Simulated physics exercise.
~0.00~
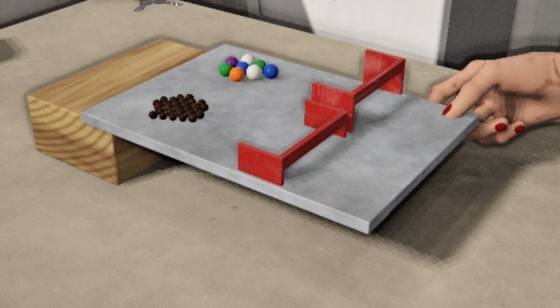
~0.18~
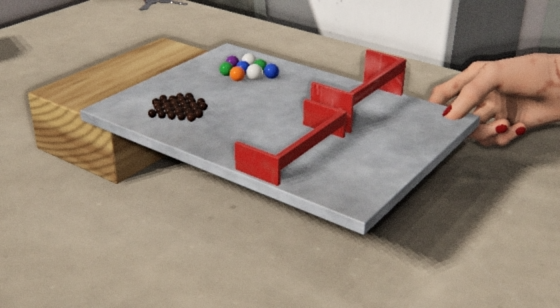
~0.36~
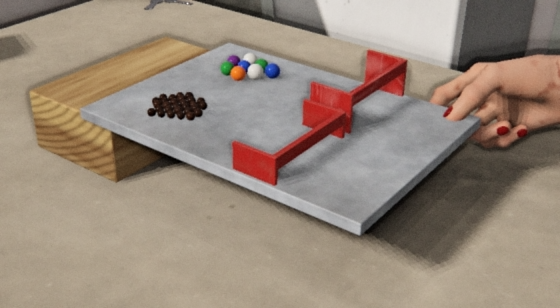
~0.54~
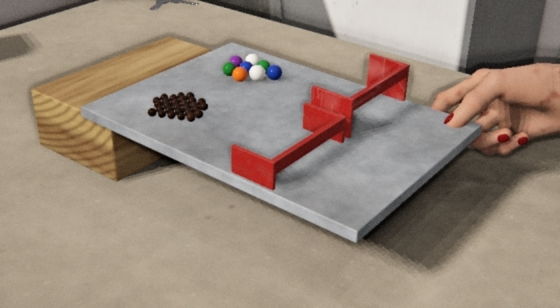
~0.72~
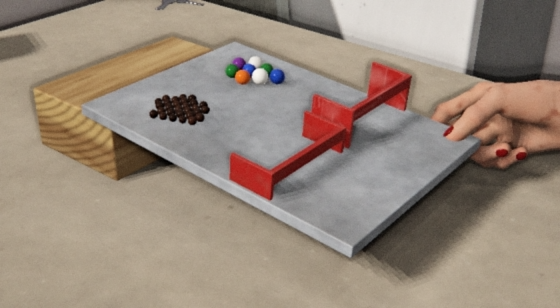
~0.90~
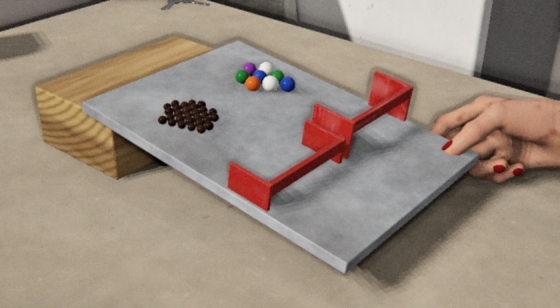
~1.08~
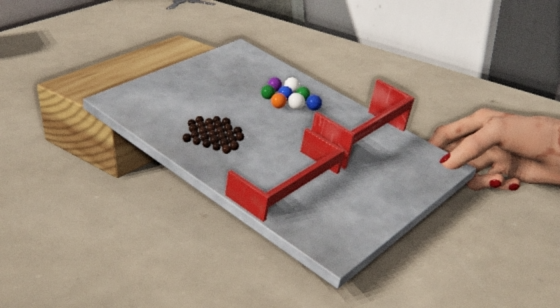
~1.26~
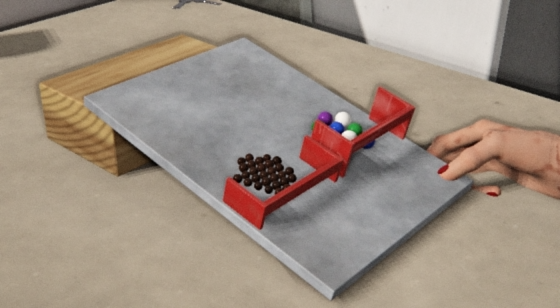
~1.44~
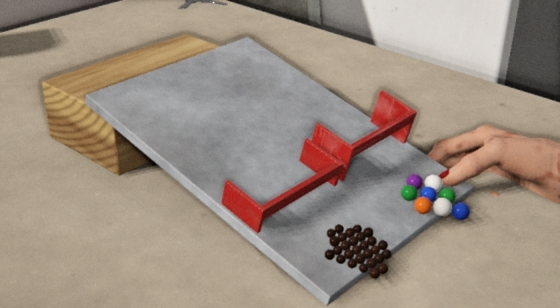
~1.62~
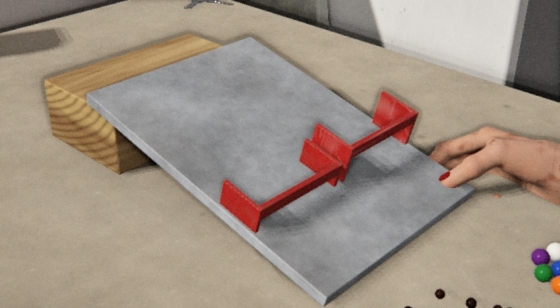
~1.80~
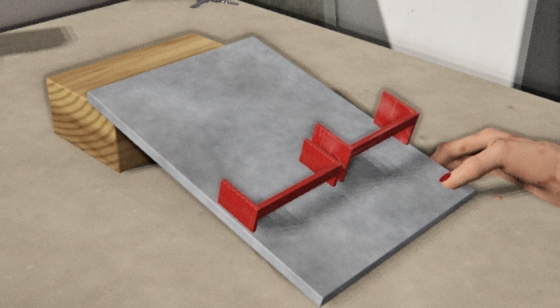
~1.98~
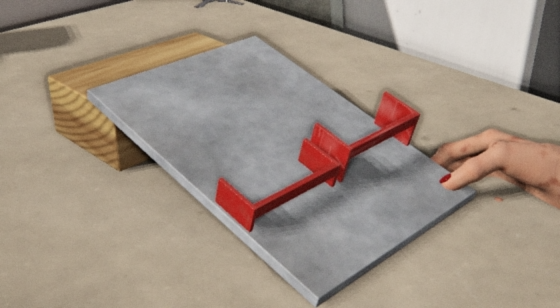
A gray board propped on a wooden block tilted more steeply as a hand lowered its free end, and the dark beads and colorful balls slid down beneath the red bars and off the board, leaving it bare, with the hand still beside it.
